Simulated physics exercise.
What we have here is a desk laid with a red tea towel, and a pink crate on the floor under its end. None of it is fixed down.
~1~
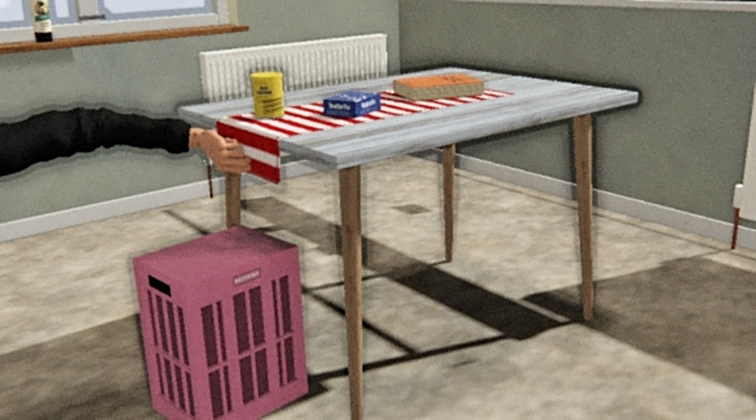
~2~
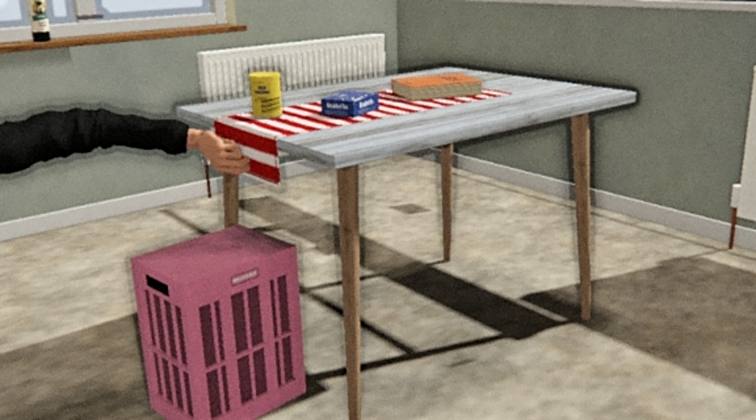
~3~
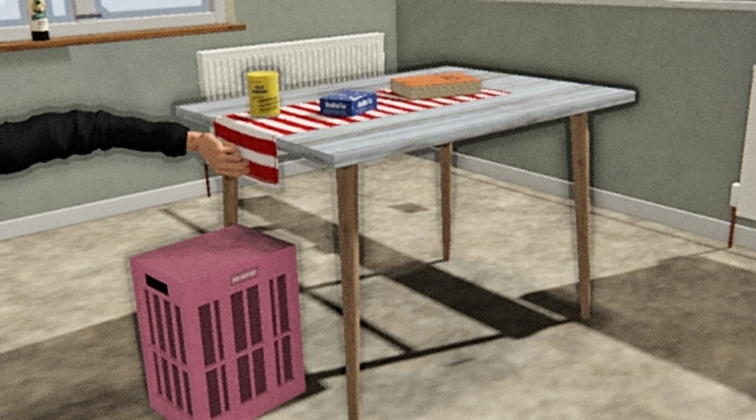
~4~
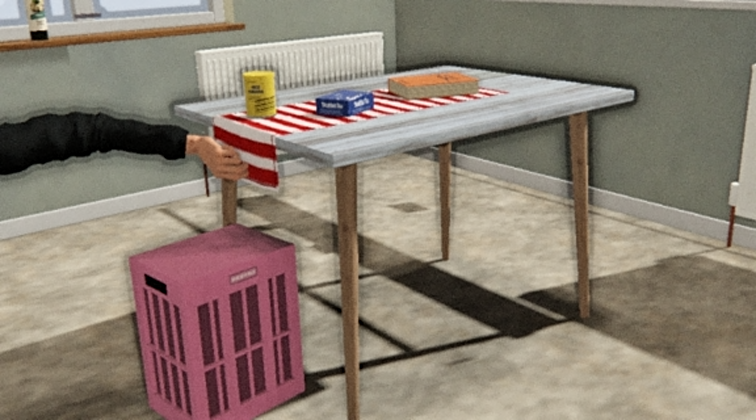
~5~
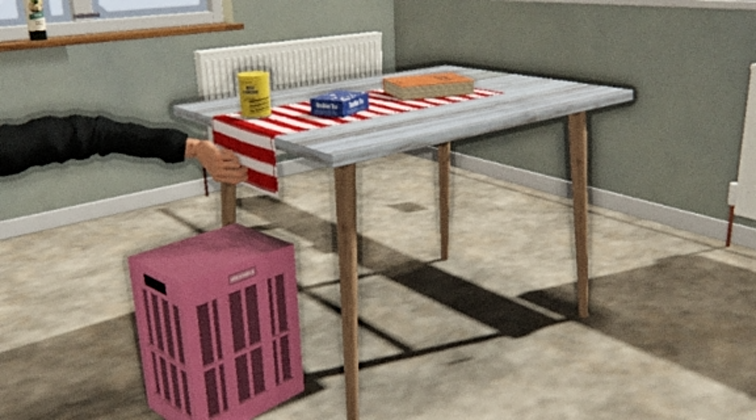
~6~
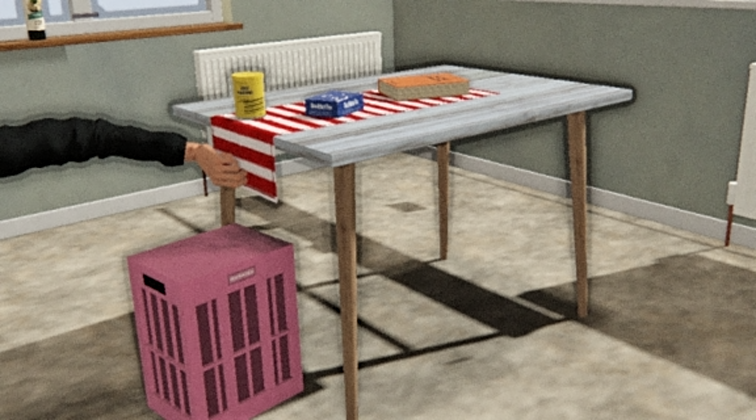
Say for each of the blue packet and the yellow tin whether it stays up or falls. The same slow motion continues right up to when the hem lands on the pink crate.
Blue packet: Stays up; yellow tin: Falls.
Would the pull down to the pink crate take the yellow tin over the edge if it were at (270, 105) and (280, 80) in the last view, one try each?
Okay, at the first spot it ends up off the top, while at the second it never leaves the top.
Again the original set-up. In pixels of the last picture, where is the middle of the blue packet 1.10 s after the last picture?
It has reached (289, 112) by then.
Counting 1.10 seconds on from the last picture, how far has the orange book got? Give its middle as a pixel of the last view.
Centre, approx.: (386, 93).
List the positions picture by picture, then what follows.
In the first picture, tea towel end (281, 189); blue packet (352, 96); yellow tin (266, 74); orange book (439, 80); top of the crate (209, 264).
In the second picture, tea towel end (281, 188), far hem (513, 94); yellow tin (264, 74); yellow tin stands on the cloth.
In the third picture, tea towel end (279, 190); blue packet (349, 95).
In the fourth picture, tea towel end (279, 193), far hem (509, 93); yellow tin (258, 73).
In the fifth picture, tea towel end (278, 198); blue packet (340, 95).
In the sixth picture, tea towel end (278, 203), far hem (501, 94); blue packet (334, 96); yellow tin (247, 74); top of the crate (204, 262).
Then, 0.68 s later than the last view, hem on the crate; packet carried along near (300, 110); tin over the edge.
Then, 1.10 s later than the last view, hem on the crate; packet carried along near (289, 112); tin over the edge.
Finally, hem on the crate; packet carried along near (289, 112); tin over the edge. The blue packet remains up there and the yellow tin is carried off the end.
